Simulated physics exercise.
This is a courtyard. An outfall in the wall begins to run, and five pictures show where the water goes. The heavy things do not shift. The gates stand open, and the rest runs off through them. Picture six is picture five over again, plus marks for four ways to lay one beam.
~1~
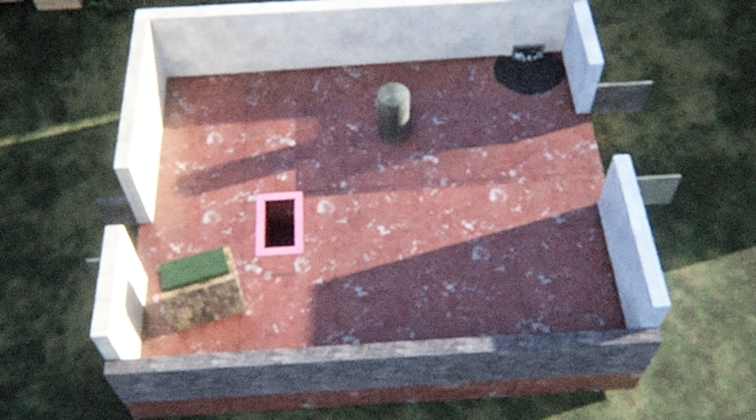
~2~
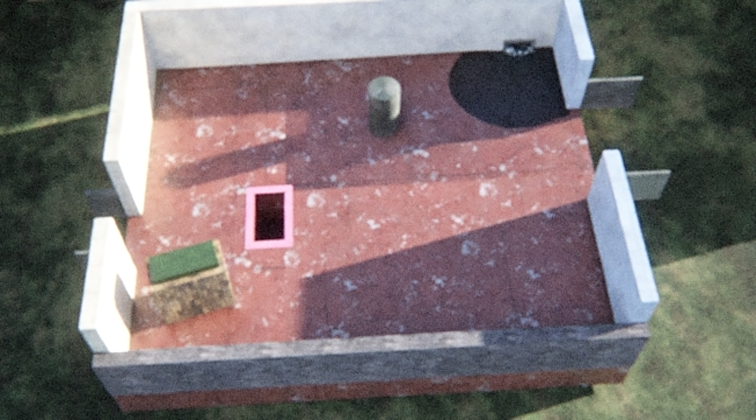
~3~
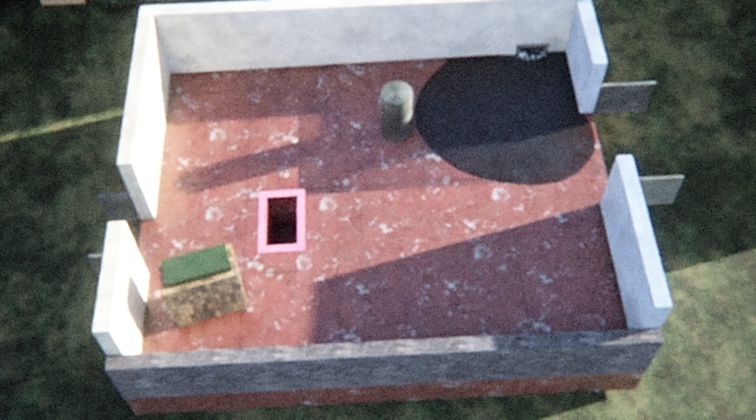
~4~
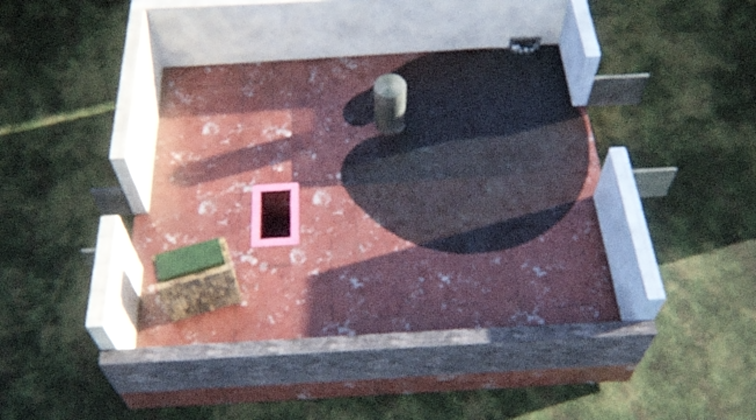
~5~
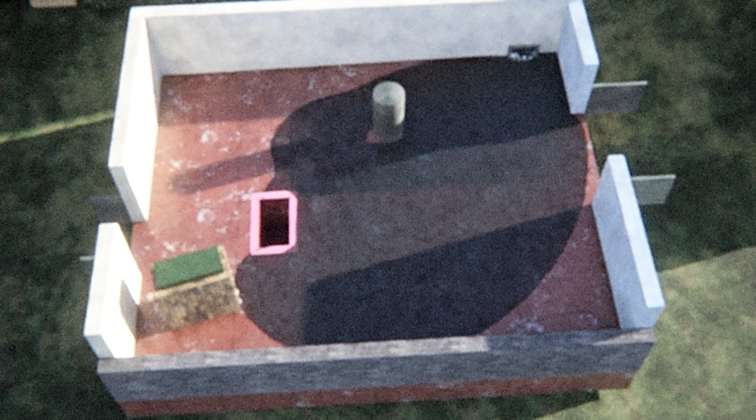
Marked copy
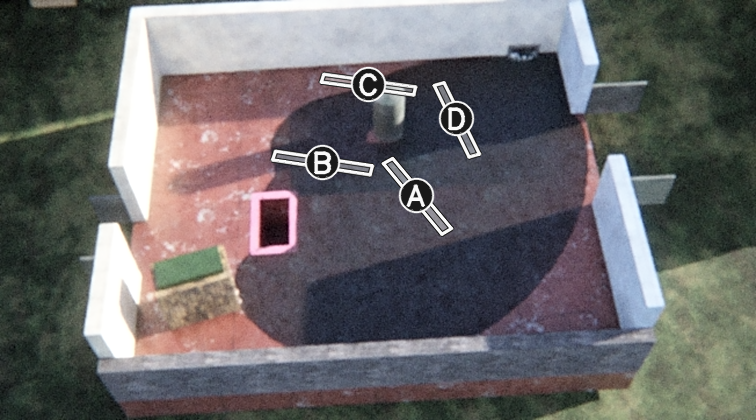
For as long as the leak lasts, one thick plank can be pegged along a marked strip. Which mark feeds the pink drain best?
The best place is C.
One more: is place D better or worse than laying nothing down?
Place D is worse.
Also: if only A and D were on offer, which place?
The answer is A.
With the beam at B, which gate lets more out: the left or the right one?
The left gate.
On the marked copy, A from (388, 161) to (446, 231); B from (274, 155) to (371, 170); C from (322, 78) to (414, 90); D from (439, 84) to (474, 155).
With A, about 17 % of the stream goes into the pink drain, about 76 % out by the gates.
With B, about 15 % of the stream goes into the pink drain, about 77 % out by the gates.
With C, about 21 % of the stream goes into the pink drain, about 71 % out by the gates.
With D, about 11 % of the stream goes into the pink drain, about 83 % out by the gates.
